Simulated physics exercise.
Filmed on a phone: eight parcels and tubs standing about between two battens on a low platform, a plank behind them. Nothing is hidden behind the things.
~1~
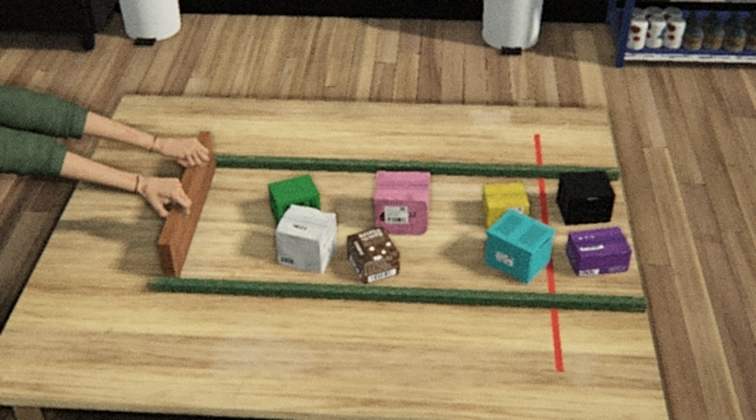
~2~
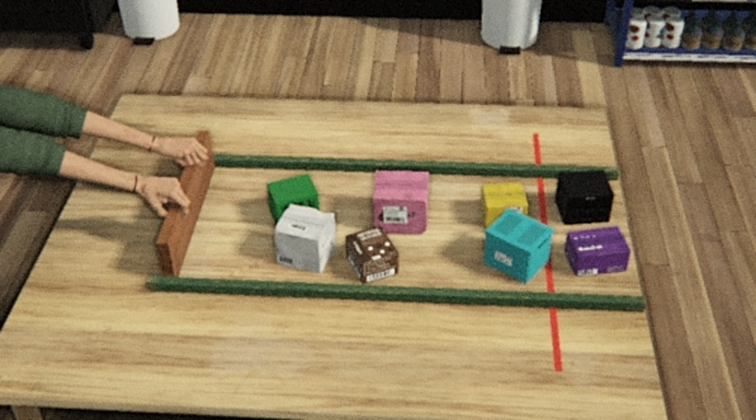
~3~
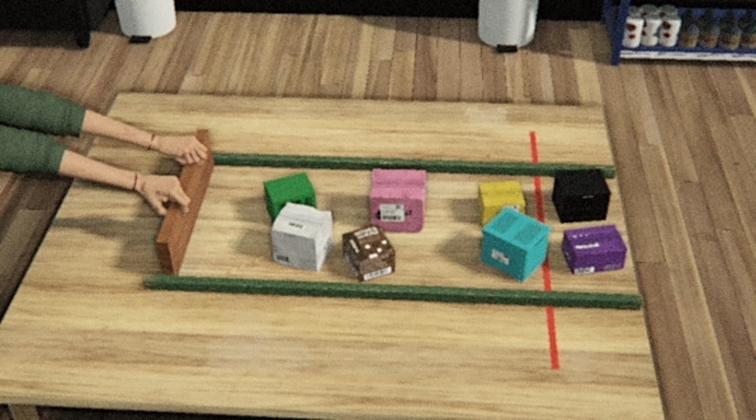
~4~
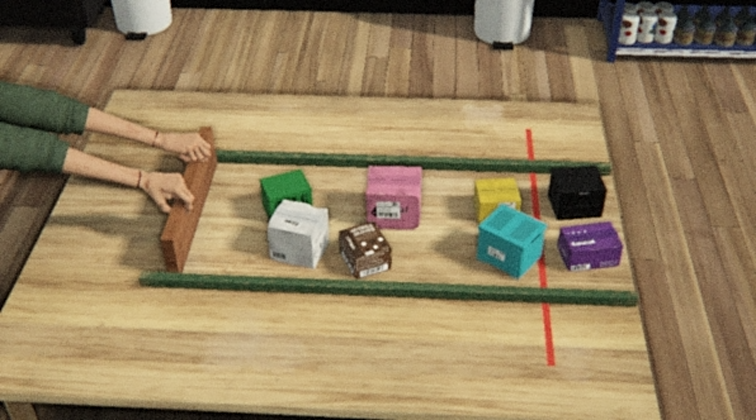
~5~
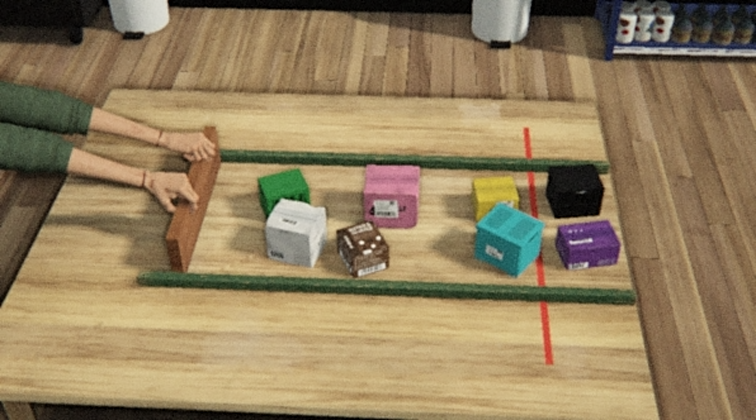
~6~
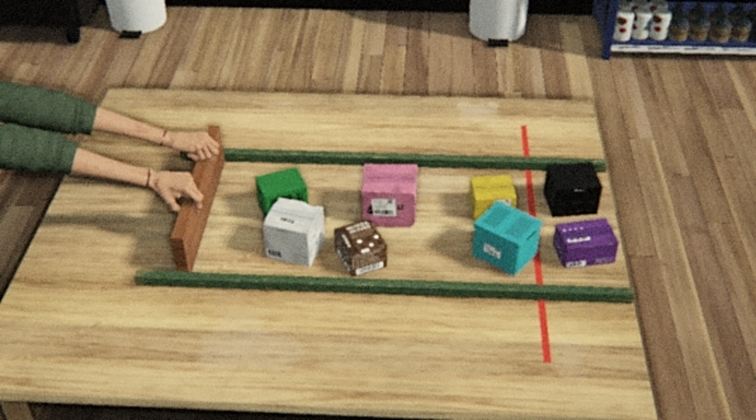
Eight boxes of different colours stand between two green battens on a pale wooden table, seen from above at an angle in a wood-floored room. Green, white, brown and pink ones sit left and centre, with yellow, turquoise, black and purple near a red line at right. Two green-sleeved arms nudge a brown plank slightly rightward, the boxes staying put on the tabletop, while the camera drifts slightly.
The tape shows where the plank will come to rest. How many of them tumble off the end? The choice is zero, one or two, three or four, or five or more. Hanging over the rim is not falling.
As it turns out, the number that fall off is three or four.
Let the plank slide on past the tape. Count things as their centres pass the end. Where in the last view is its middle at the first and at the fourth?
First at (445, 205), next at (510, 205).
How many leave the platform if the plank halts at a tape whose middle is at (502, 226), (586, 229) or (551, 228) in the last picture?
Down on the ground: 3, 6 and 5.
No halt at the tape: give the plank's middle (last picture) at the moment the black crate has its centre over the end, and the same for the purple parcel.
About (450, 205), and (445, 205) for the other.
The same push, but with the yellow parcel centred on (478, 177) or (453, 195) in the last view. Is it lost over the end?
The yellow parcel is kept; comes down.
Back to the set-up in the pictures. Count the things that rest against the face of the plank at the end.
In contact: 2.
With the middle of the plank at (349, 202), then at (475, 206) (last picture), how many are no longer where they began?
By then 4, and 8.
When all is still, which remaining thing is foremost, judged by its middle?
That is the pink parcel.
Soon after, none off yet; purple parcel at rest near (585, 243); black crate at rest near (572, 190); turquoise tote at rest near (506, 239).
After that, none off yet; purple parcel tilting well over near (643, 261); black crate tilting well over near (635, 196); turquoise tote displaced about its own width near (586, 235).
In the end, the number that fall off is three or four; gone, yellow parcel, turquoise tote, black crate and purple parcel.
